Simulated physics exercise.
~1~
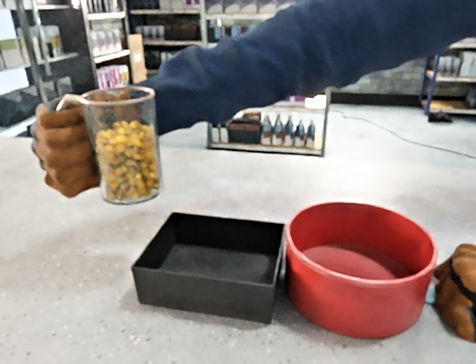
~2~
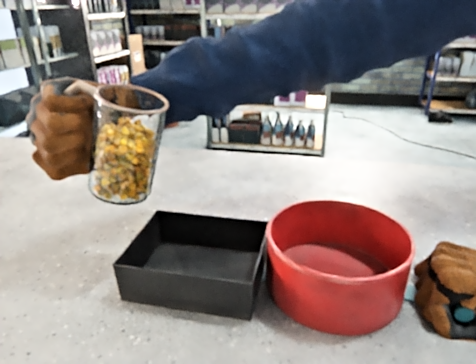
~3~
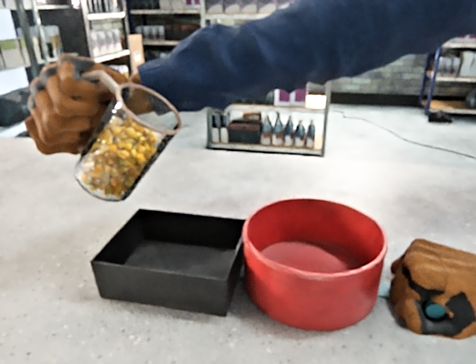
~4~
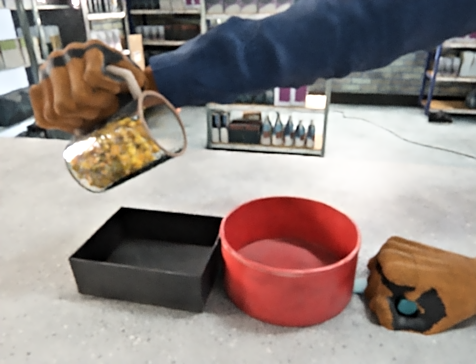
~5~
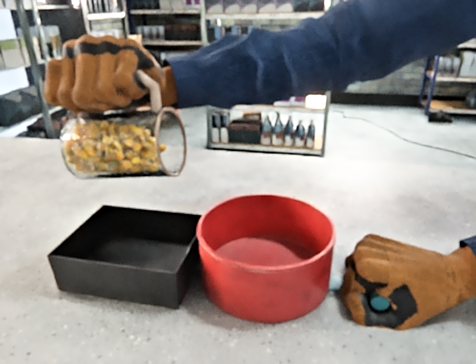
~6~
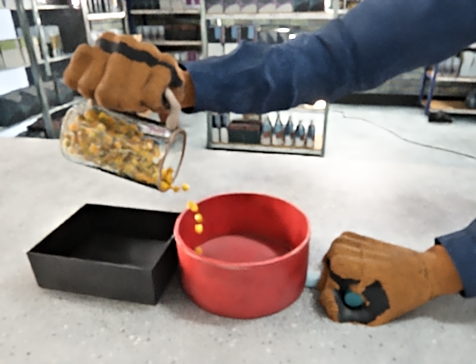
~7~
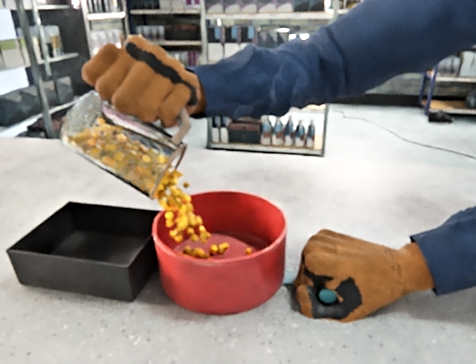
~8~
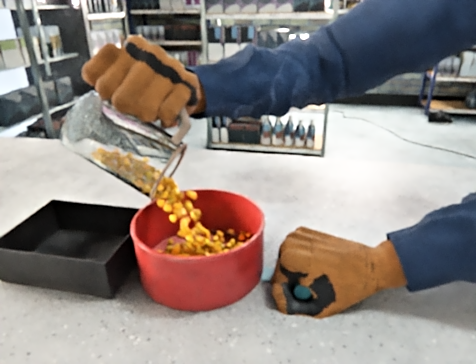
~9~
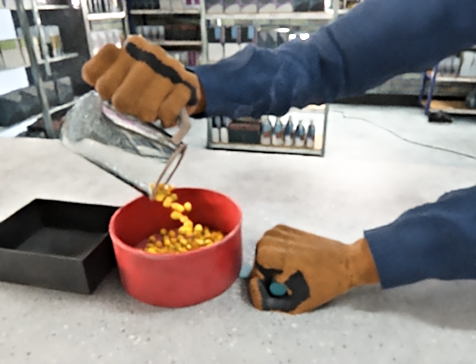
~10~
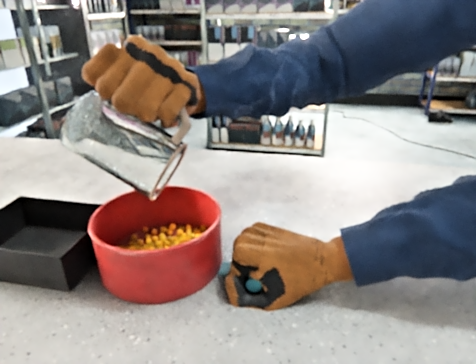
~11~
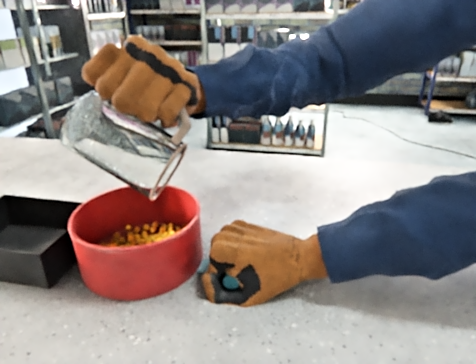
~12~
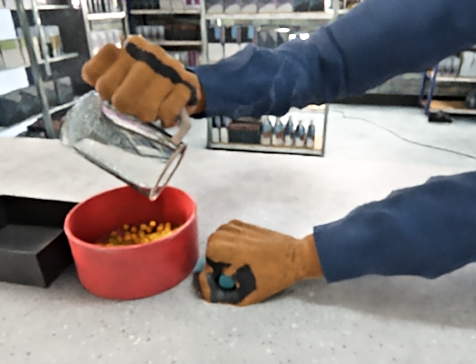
Gloved hand tipping a glass cup of maize kernels into a red pot as it slides left with a joined black tin.
